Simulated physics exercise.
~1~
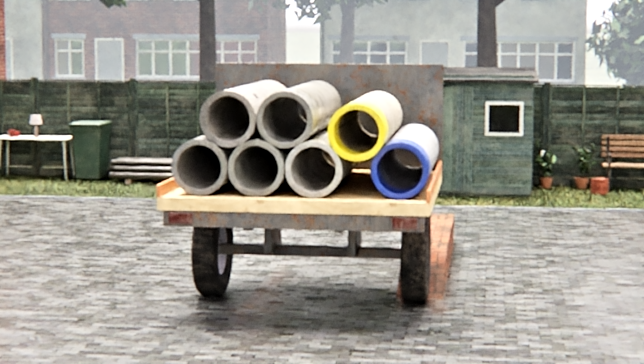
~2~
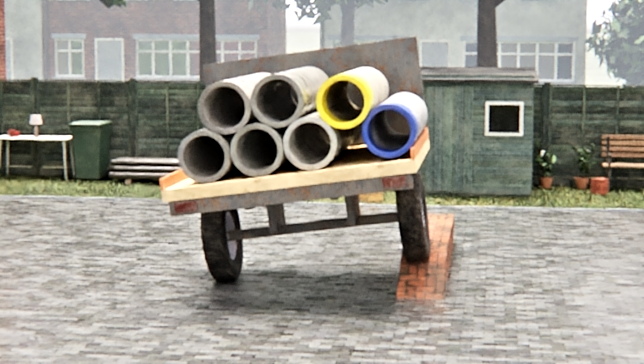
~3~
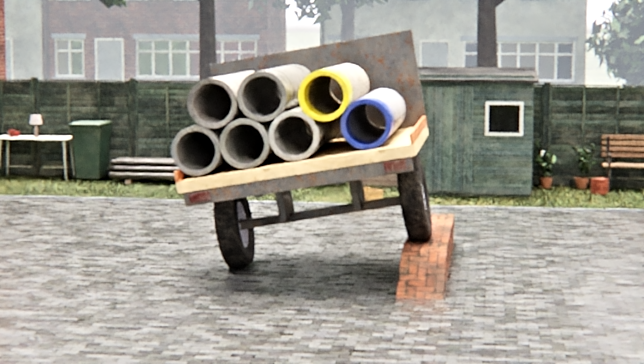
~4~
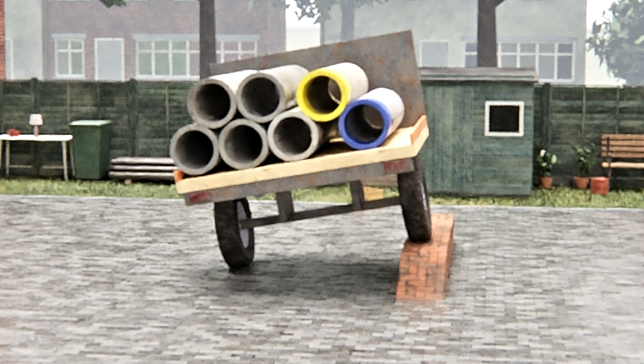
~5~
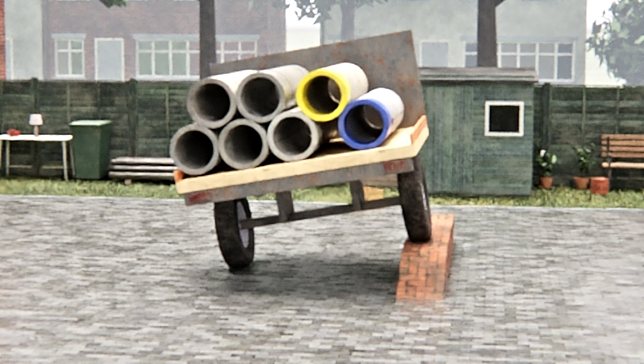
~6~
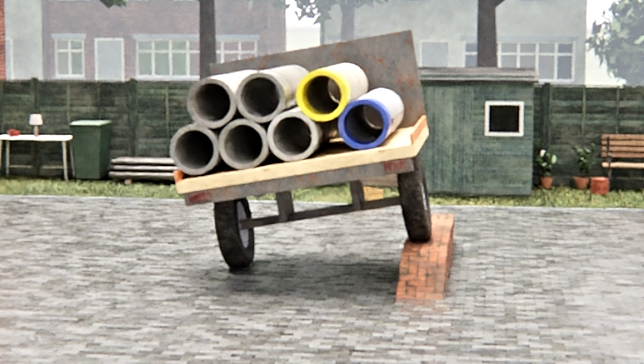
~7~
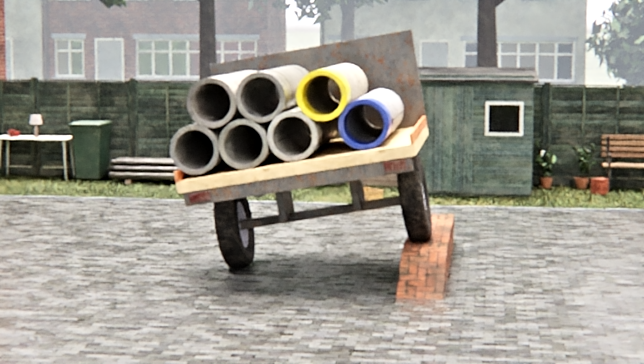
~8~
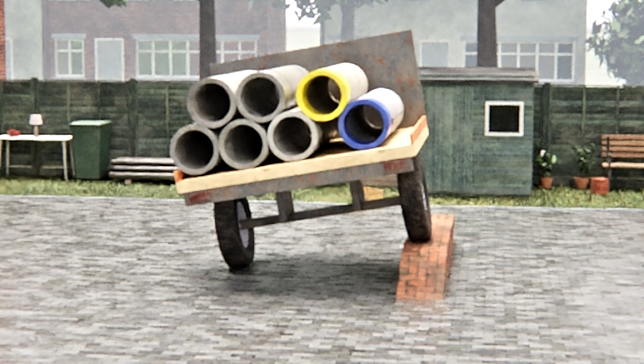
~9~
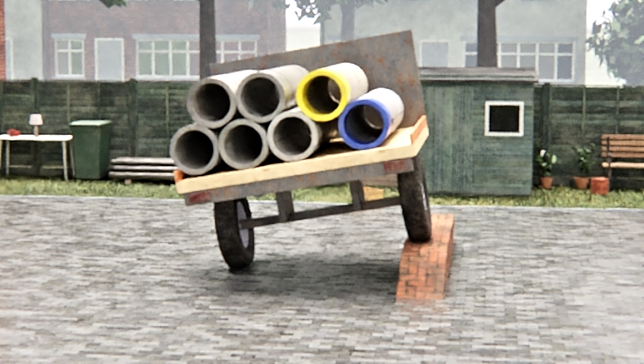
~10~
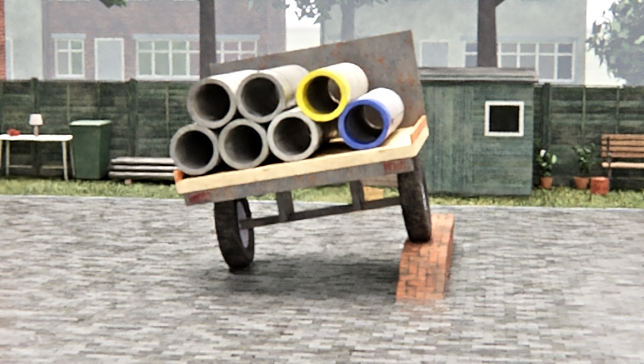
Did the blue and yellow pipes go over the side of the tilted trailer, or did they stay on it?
Both stayed on the trailer. The blue pipe was still resting on the deck and the yellow one was still on top of the stack when everything had settled.
A flat trailer stacked with concrete pipes, one rimmed in yellow and one in blue, tilted to the left as its right wheel climbed a brick slab. The pipes shifted slightly left, then everything settled with the whole load still aboard.
